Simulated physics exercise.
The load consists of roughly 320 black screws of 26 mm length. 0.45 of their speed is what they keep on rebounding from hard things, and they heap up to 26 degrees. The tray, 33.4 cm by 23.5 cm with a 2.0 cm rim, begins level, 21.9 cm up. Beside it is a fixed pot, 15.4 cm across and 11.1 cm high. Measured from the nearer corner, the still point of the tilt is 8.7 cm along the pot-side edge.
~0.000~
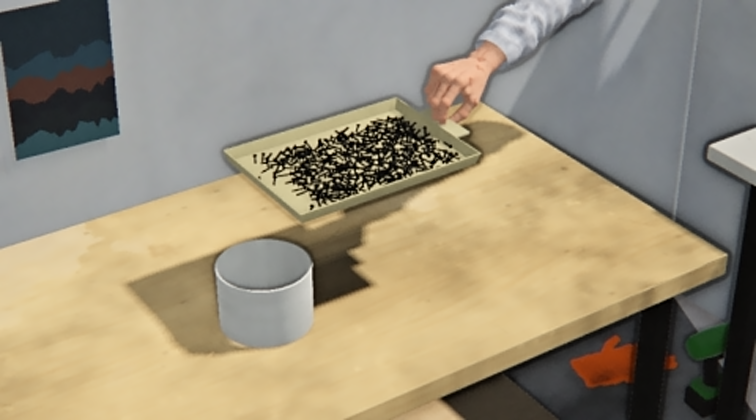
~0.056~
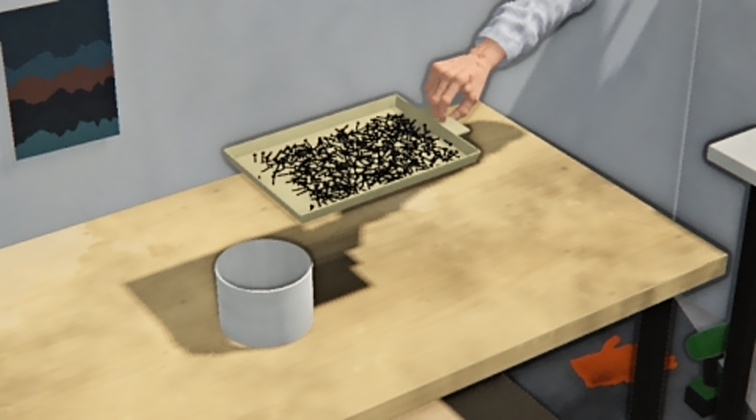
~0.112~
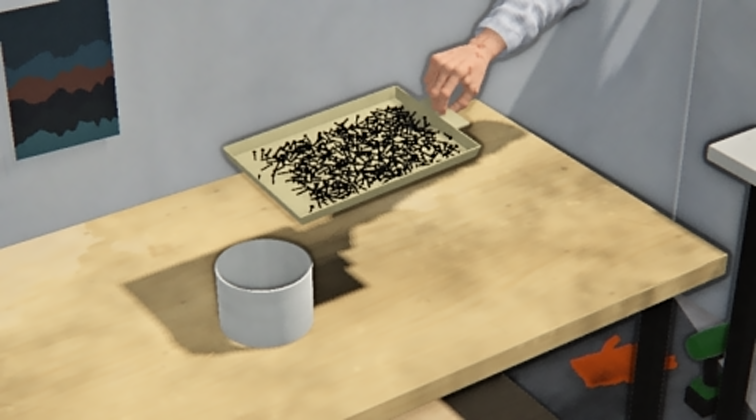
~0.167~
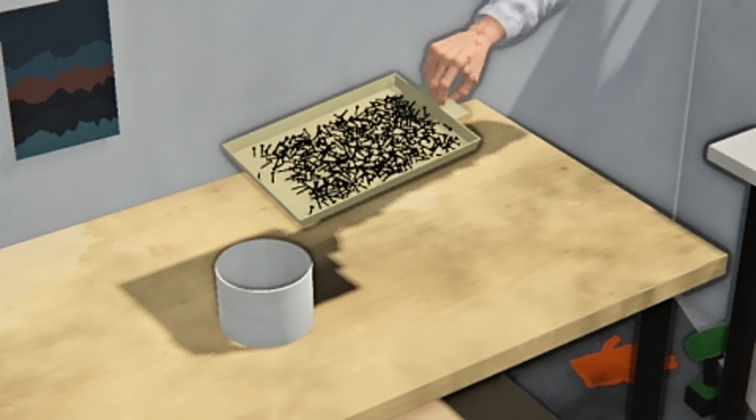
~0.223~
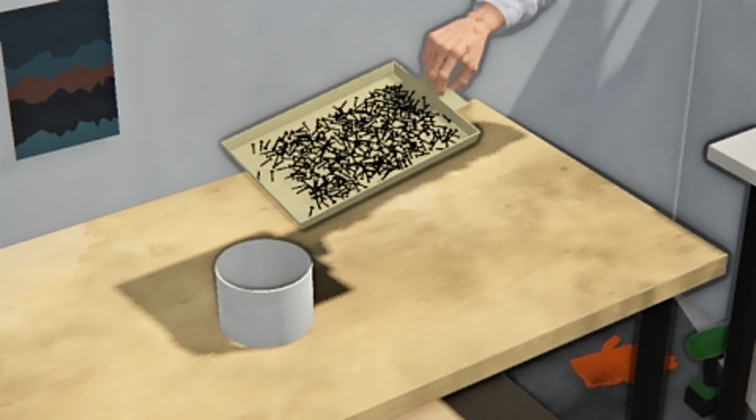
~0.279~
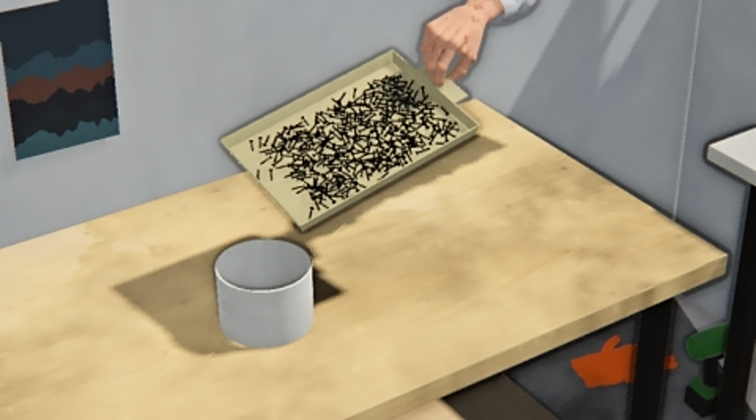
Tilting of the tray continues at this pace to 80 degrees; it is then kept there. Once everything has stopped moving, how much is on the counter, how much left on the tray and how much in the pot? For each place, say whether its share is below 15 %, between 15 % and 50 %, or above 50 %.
As I see it, counter: It will be a majority, left on the tray: It will be a small minority, pot: It will be a sizable minority.
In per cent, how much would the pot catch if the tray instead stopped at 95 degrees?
Pot share: About 40 per cent.
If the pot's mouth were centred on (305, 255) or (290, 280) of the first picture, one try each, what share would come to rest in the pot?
30 and 95 %.
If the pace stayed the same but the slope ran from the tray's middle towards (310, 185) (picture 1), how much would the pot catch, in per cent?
That would be close to 55 per cent.
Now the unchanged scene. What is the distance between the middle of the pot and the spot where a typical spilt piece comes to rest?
Roughly 14 centimetres.
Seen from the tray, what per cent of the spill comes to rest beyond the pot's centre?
About 60 percent of the spill.
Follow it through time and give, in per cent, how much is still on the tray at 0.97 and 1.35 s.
60 then 5.
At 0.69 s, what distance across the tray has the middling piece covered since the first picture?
By then it sits near 9 cm from where it began.
After 0.69 s, tilt 47 degrees; the tray holds 100 %, the pot 0 %.
After 0.97 s, tilt 67 degrees; the tray holds 60 %, the pot 5 %.
Then, at 1.35 s, tilt 80 degrees; the tray holds 5 %, the pot 35 %.
In the end, at 2.8 s, counter 60 %, tray 0 %, pot 40 %.
